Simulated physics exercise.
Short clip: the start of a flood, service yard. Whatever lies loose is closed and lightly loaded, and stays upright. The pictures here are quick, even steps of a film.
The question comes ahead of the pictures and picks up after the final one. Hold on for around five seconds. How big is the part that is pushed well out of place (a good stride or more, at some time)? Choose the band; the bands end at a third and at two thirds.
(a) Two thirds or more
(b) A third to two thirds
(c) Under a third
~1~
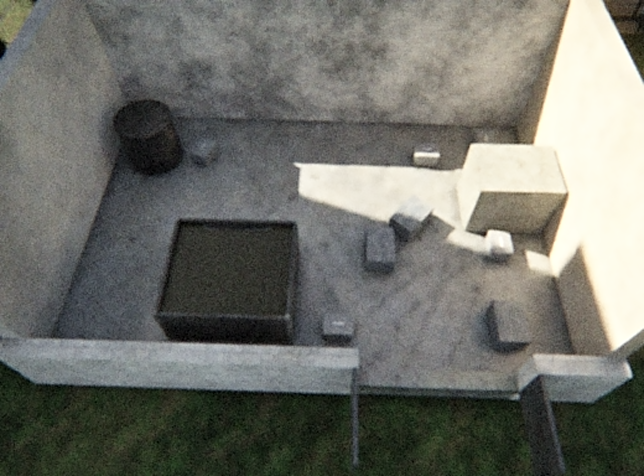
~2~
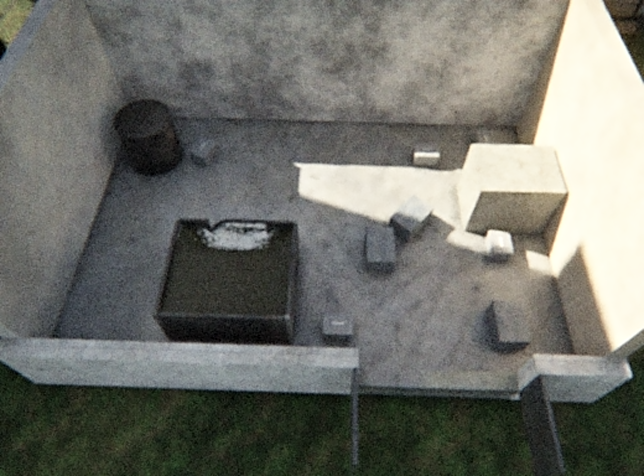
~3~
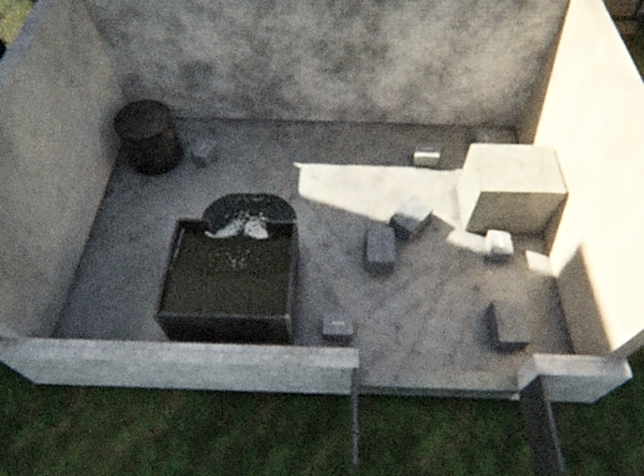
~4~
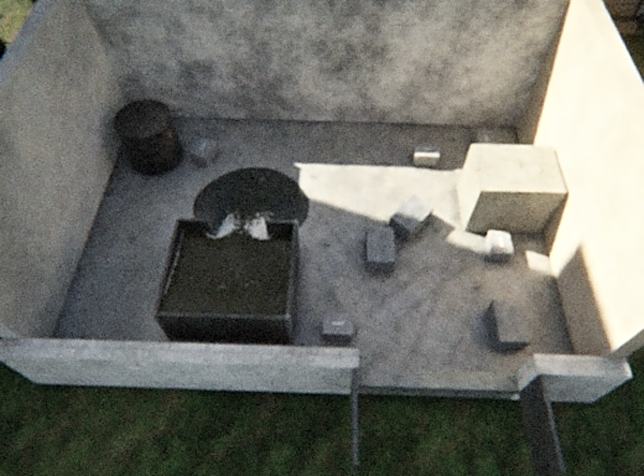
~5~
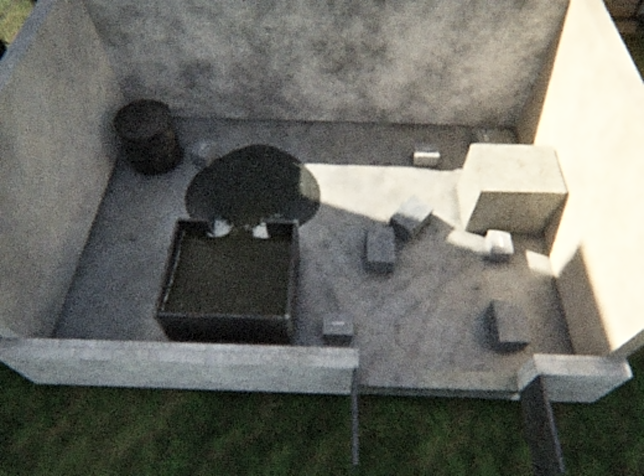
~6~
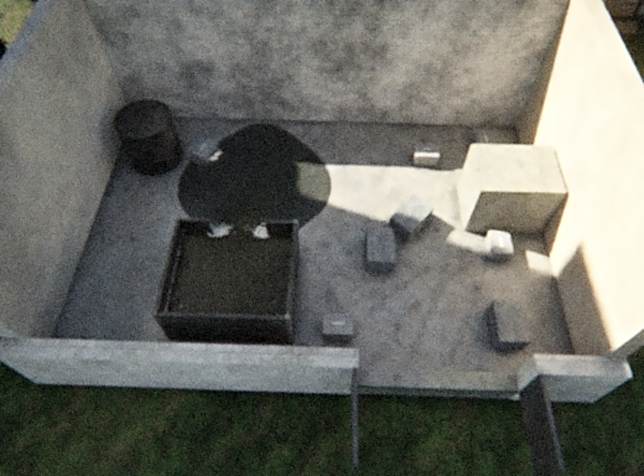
A third to two thirds.
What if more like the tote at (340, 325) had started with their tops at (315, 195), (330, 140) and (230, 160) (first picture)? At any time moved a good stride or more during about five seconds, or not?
In sequence: Knocked well away; knocked well away; knocked well away.
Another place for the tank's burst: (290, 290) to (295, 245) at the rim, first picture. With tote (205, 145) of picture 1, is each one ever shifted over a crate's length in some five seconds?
Distance not reached.
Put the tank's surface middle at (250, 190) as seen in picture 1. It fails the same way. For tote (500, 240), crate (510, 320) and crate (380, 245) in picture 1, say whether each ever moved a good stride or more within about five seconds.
Taking them in turn: Kept near its start; kept near its start; kept near its start.
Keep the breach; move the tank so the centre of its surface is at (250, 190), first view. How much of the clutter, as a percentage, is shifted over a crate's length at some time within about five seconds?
Roughly 20 in a hundred.
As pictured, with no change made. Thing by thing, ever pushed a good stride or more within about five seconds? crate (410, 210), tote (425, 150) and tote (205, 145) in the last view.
In sequence: Fell short, covered the distance, covered the distance.
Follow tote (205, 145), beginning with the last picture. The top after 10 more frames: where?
Close to (131, 123).
A moment on, 0 of 8 are well off their spots; 0 afloat.
Next, 1 of 8 are well off their spots; 1 afloat.
Later, 3 of 8 are well off their spots; 2 afloat.
In the end, 3 of 8 are well off their spots, and 3 have been at some point; 3 afloat.
